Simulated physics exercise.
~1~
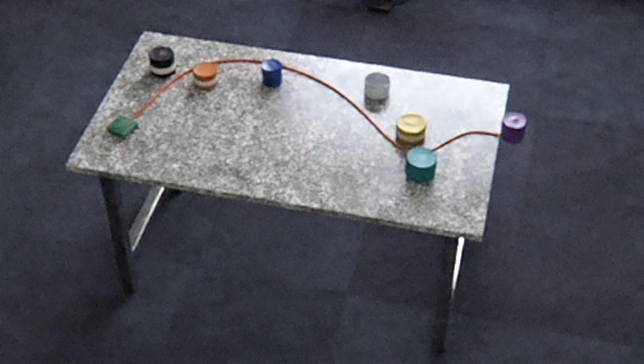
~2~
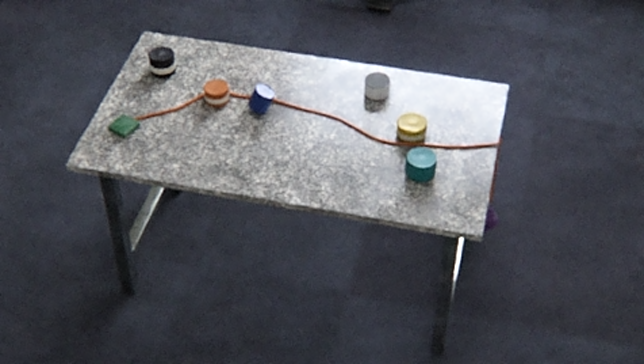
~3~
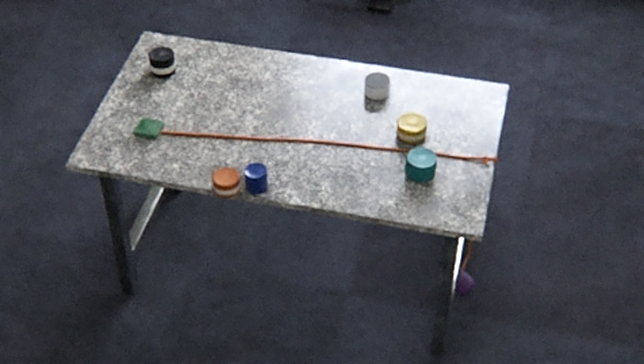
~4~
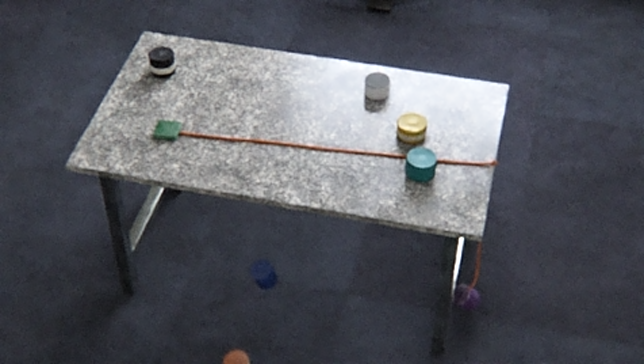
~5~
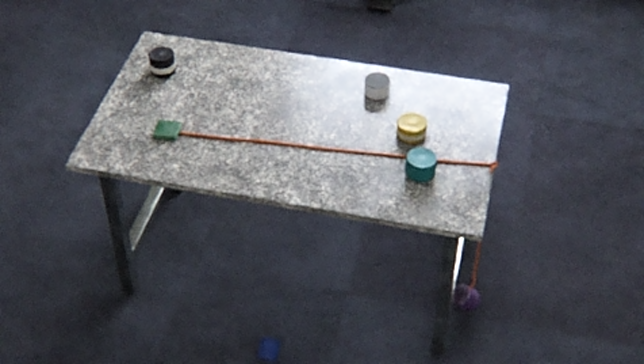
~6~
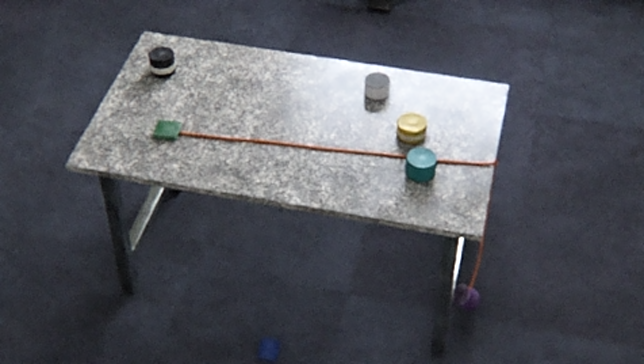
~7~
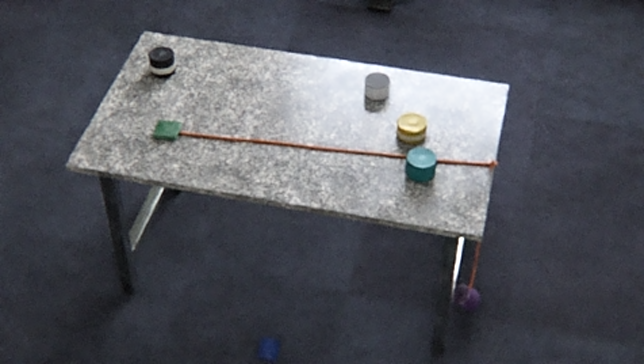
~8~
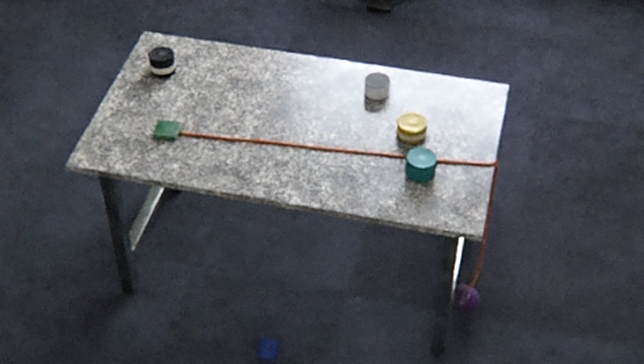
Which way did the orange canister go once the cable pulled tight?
It moved down, sliding across the desk toward the near edge and falling off.
